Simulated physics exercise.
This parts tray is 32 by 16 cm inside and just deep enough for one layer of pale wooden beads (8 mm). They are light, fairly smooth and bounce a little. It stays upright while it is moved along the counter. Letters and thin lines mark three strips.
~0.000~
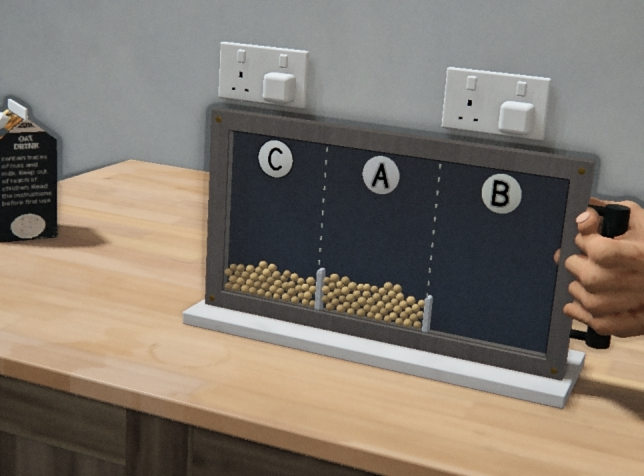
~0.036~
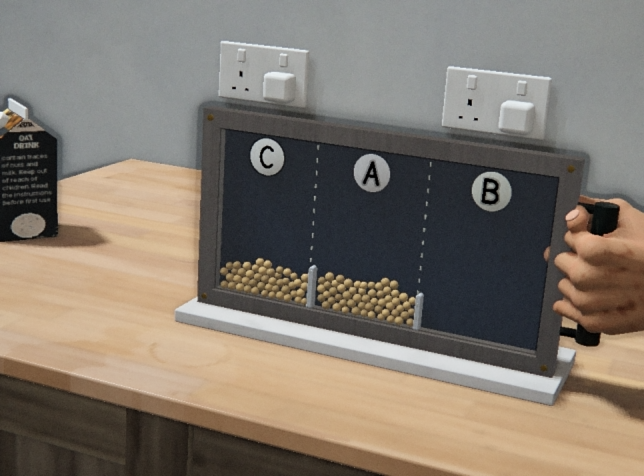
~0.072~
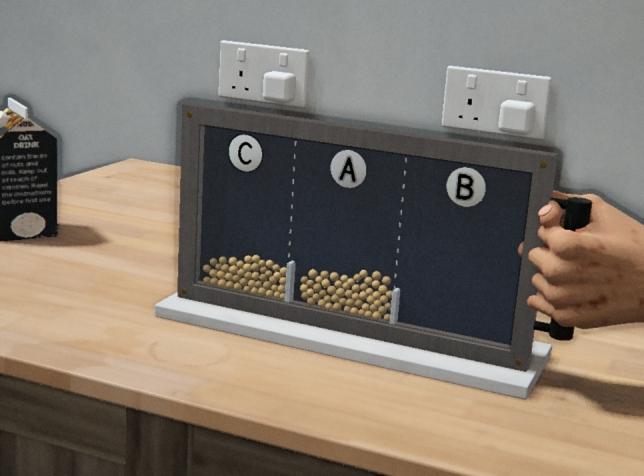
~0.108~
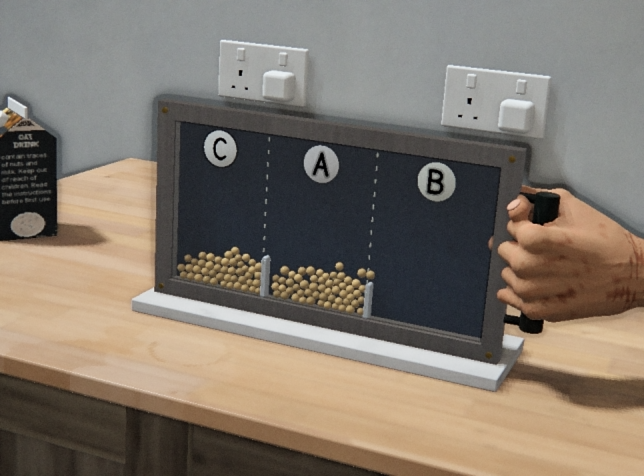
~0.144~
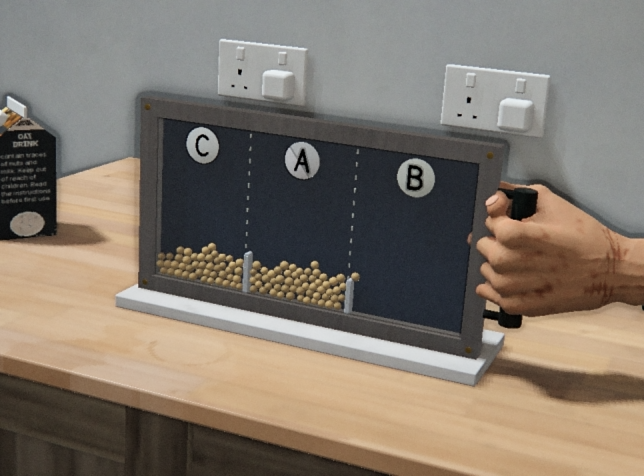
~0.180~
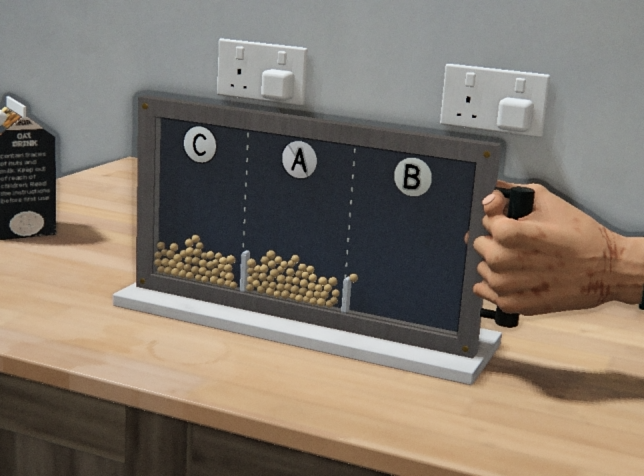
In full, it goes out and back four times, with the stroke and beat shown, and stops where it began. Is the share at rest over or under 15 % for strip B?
B: Under 15 %.
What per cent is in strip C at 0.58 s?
Roughly 45 per cent.
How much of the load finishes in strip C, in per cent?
Some 45 per cent.
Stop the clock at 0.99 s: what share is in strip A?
About 45 per cent.
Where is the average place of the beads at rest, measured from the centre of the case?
Some 4 cm left and 7 cm below.
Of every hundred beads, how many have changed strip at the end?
Some 20 per cent.
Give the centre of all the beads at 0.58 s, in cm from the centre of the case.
About 6 cm left and 6 cm below.
After 0.58 s, it is 4 cm to the left; the beads' middle is 6 cm left of and 6 cm below the centre; A 50 %, B 5 %, C 45 %.
After 0.99 s, it is at its start; the beads' middle is 5 cm left of and 7 cm below the centre; A 45 %, B 10 %, C 50 %.
After 1.33 s, it is at its start; the beads' middle is 5 cm left of and 6 cm below the centre; A 50 %, B 10 %, C 45 %.
All still by 1.9 s, it is at its start; A 50 %, B 10 %, C 45 %.
